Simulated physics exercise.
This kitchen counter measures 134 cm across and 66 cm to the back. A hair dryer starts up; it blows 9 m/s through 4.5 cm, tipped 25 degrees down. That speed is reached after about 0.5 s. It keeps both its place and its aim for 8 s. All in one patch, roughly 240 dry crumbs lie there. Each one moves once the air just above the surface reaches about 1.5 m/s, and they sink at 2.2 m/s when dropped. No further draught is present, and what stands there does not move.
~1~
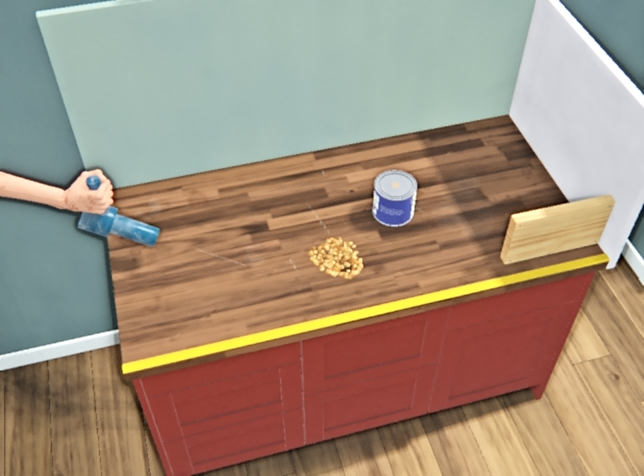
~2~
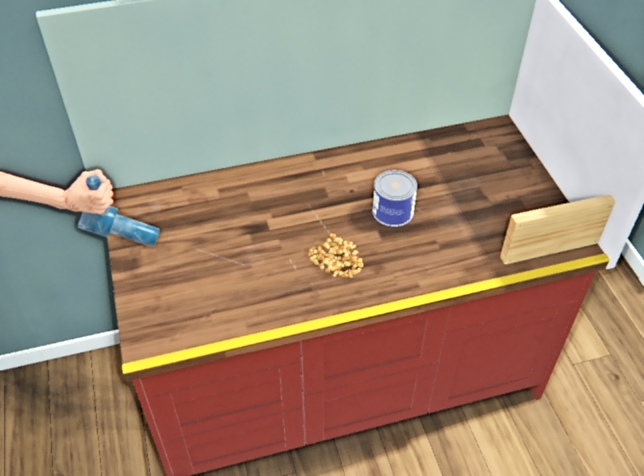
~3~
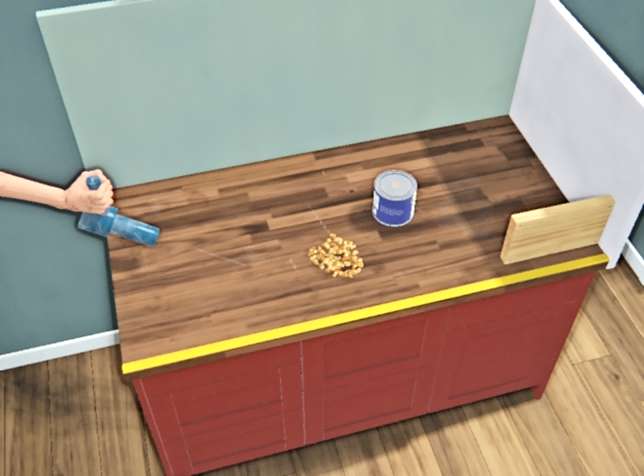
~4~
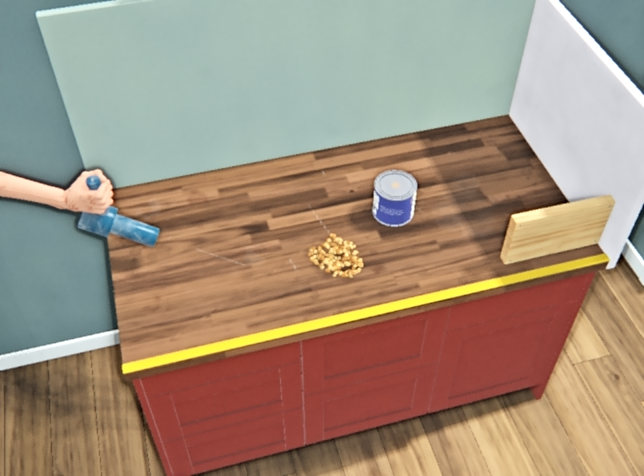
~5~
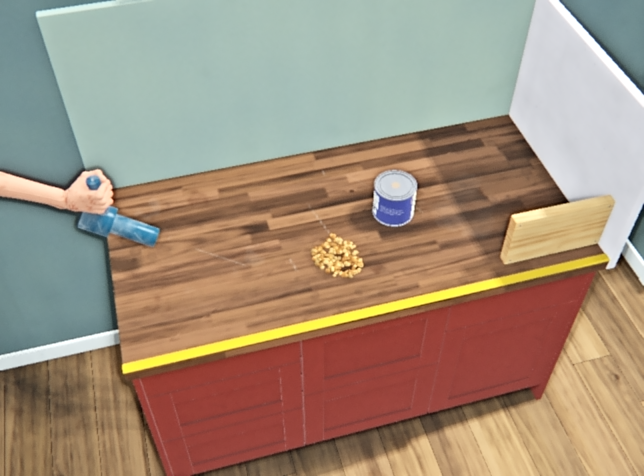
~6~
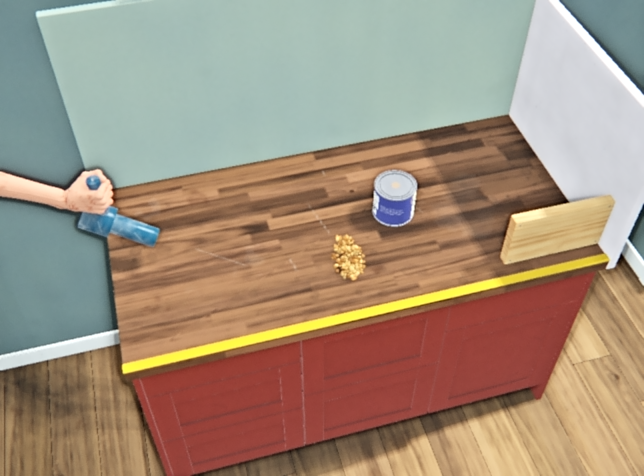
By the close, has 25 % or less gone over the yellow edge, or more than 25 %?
More than 25 %.
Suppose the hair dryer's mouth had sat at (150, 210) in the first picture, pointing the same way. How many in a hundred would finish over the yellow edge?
80 %.
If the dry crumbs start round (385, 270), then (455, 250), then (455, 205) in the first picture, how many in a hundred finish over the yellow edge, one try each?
It goes 80 %, then 5 %, then 0 %.
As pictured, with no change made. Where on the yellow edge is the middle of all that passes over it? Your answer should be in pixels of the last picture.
Median crossing, approx. (505, 285).
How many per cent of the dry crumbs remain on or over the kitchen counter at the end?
My guess is near 60 per cent.
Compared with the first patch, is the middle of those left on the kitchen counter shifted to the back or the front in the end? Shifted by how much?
It has shifted to the near edge, by around 5 cm.
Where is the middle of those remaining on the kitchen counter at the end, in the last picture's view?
I'd put it around (579, 224).
Then, 1.2 s after the last picture, 43 % are over the yellow edge; the middle of those still in play is near (579, 224); 78 % have settled or left.
Then, 2.1 s after the last picture, 43 % are over the yellow edge; the middle of those still in play is near (579, 224); 80 % have settled or left.
Then, 4.0 s after the last picture, 43 % are over the yellow edge; the middle of those still in play is near (579, 224); 80 % have settled or left.
Then, 7.6 s after the last picture, at the end, 43 % are over the yellow edge; the middle of those still in play is near (579, 224).
